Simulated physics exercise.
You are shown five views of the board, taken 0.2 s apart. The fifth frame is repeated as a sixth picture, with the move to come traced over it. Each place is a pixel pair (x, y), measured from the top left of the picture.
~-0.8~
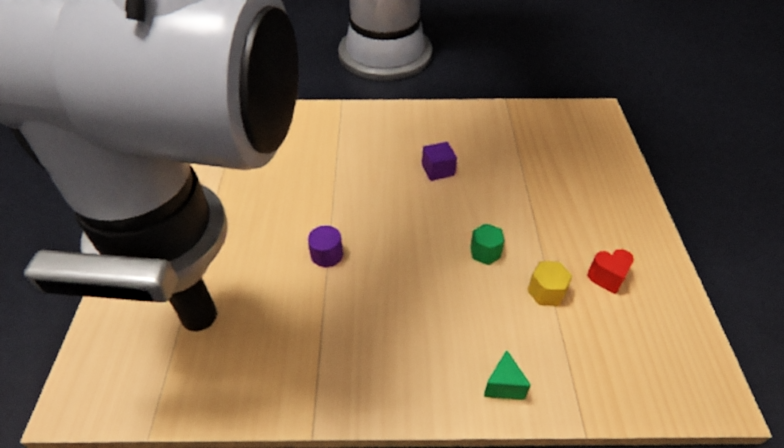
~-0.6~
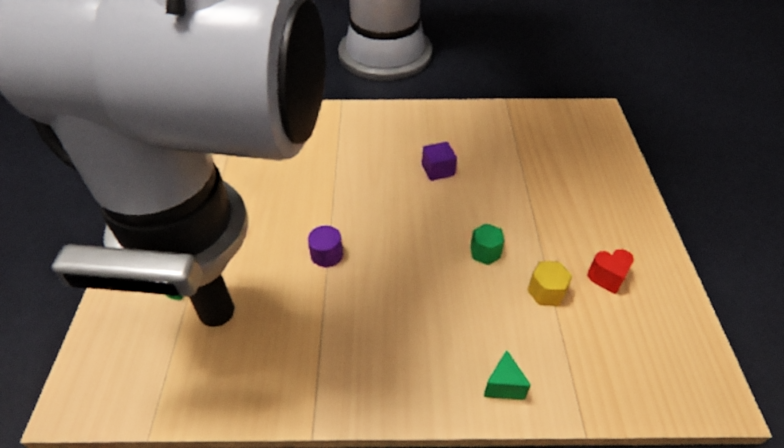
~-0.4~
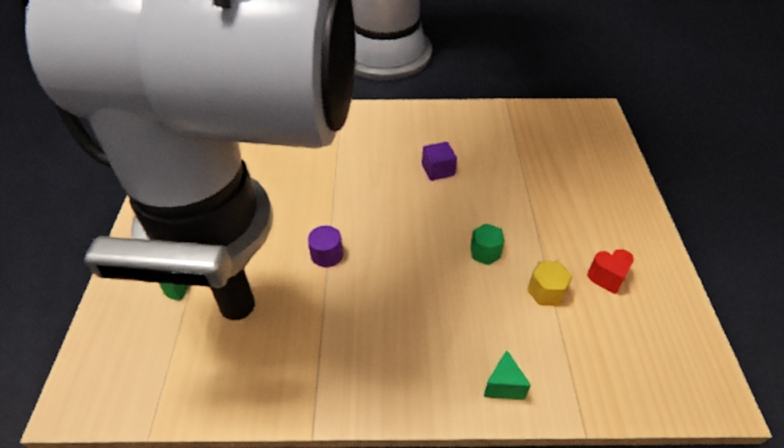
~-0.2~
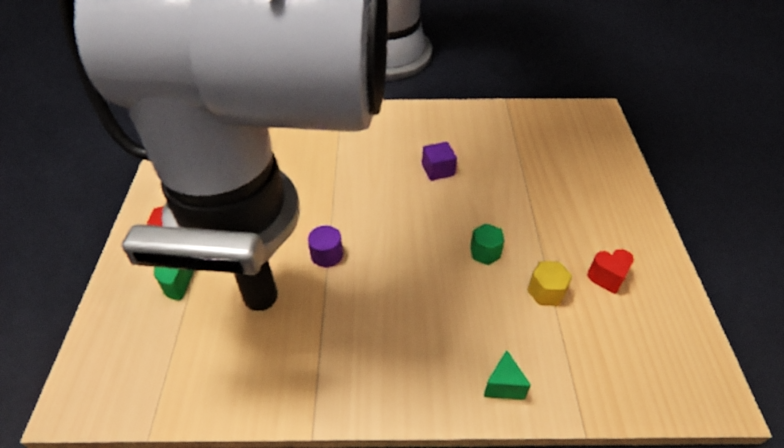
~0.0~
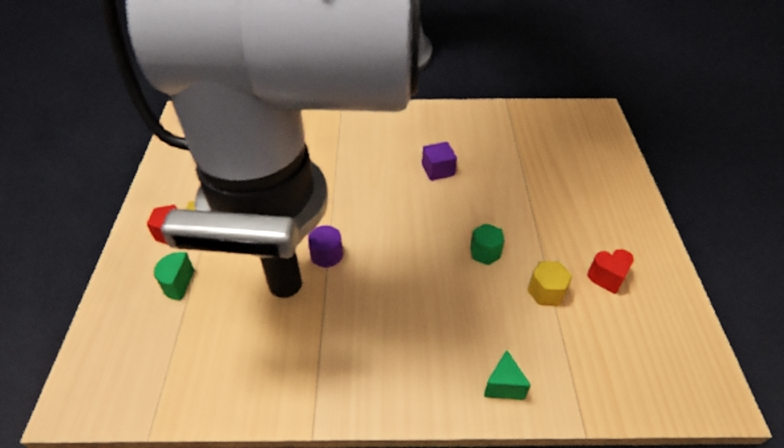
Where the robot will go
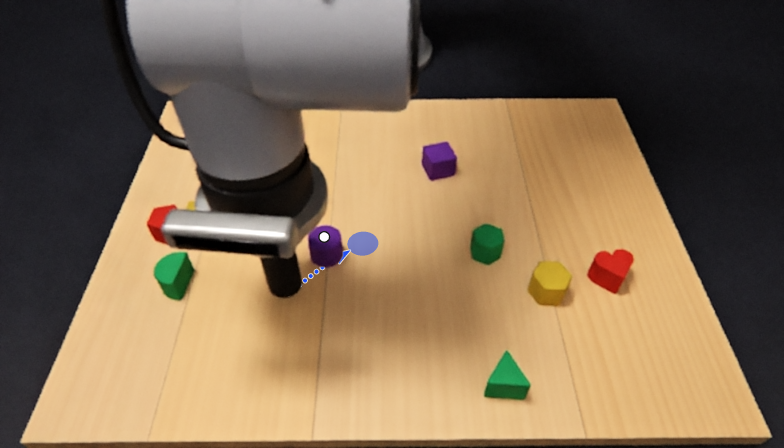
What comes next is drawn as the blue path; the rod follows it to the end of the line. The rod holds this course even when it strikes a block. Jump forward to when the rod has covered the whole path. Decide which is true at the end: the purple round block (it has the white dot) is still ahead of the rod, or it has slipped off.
Slipped loose.
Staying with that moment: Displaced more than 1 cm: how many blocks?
I'd put the number at one.
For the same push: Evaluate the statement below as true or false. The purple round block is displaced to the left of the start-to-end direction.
It is true.
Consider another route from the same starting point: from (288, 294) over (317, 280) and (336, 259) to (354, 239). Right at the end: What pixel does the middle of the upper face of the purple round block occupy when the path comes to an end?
(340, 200)
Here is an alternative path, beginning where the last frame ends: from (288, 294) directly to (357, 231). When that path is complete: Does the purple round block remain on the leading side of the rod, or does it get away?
It is still ahead of the rod.
The line goes from (288, 294) via (313, 275) and (337, 258), ending at (363, 243); the dot is on the purple round block.
On the path given first. Halfway along, rod (323, 256); purple round block (336, 224).
At the end, rod (362, 233); purple round block (353, 203).
